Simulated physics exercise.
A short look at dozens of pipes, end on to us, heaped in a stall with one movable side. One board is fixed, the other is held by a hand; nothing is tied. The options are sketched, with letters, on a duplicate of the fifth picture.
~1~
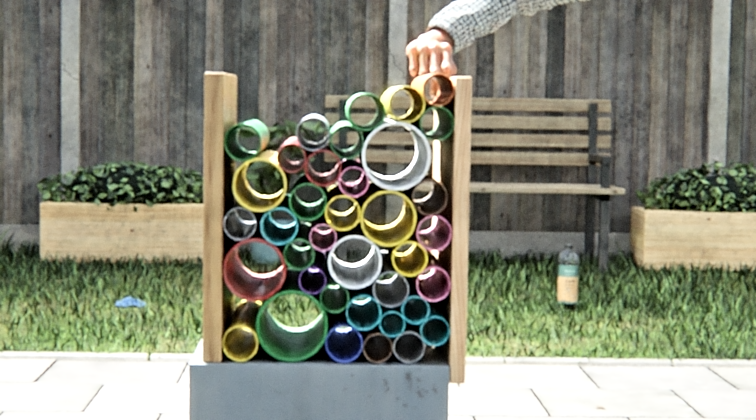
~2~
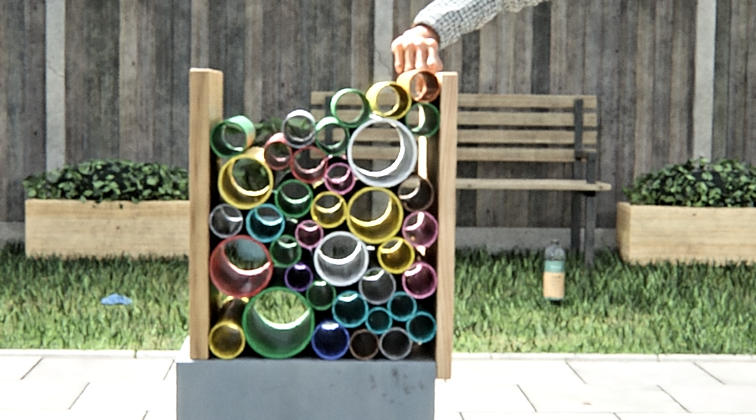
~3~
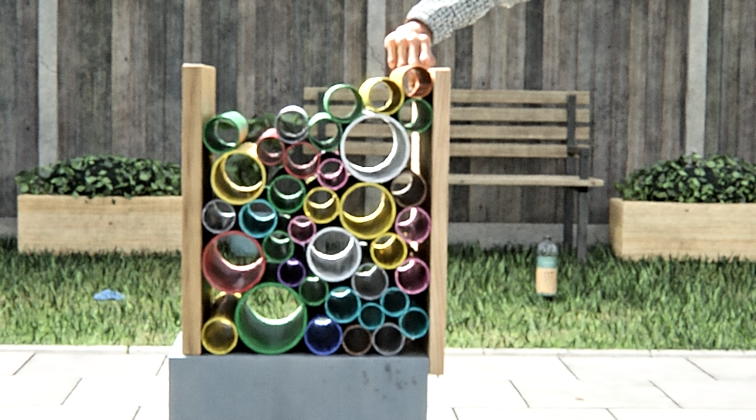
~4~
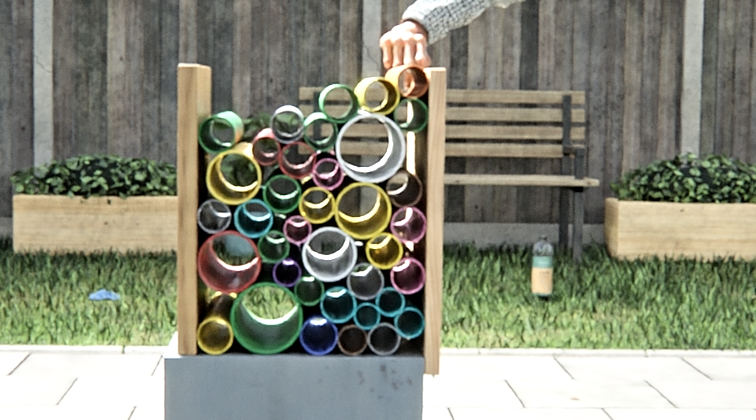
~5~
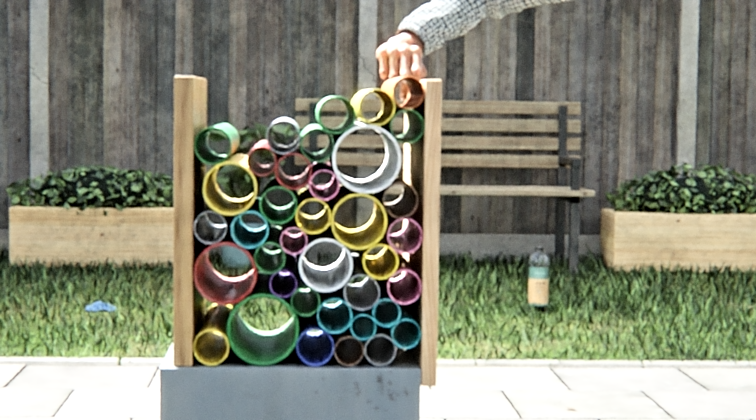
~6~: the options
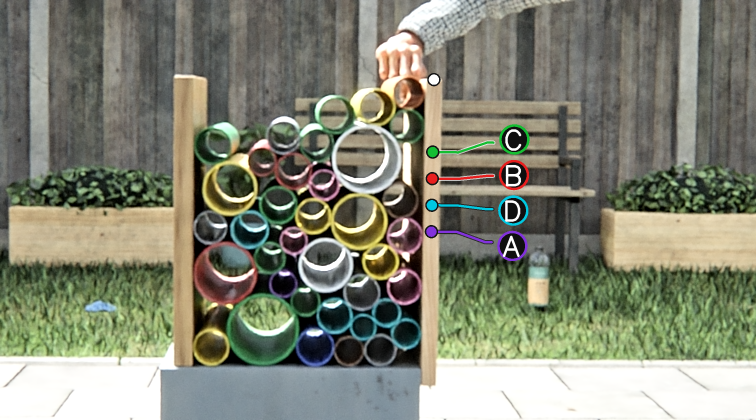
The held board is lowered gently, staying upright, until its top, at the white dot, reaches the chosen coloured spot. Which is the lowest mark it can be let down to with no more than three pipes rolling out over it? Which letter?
At most to D.
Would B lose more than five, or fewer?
At B, fewer than five.
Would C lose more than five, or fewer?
Fewer than five.
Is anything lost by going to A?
Yes, at A.
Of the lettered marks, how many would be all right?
Three of them.
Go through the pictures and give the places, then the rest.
The first picture shows a pink pipe (323, 238); a grey pipe (240, 224); a green pipe (347, 142).
The second picture shows a green pipe (333, 139); an orange pipe (424, 86).
The third picture shows side board (428, 212); a yellow pipe (220, 336).
The fourth picture shows a turquoise pipe (410, 323); a grey pipe (366, 281).
The fifth picture shows a pink pipe (405, 236); a pink pipe (294, 241); a grey pipe (210, 227).
On the marked copy, A at (432, 232); B at (432, 178); C at (433, 152); D at (432, 205); the white dot at (434, 79).
Taking D. A third of the way, top of the board (424, 137).
Two thirds of the way, top of the board (423, 202).
When it is over, top of the board (423, 205), three out over the board.
As for the rest, A more than three out over the board; B two out over the board; C one out over the board.
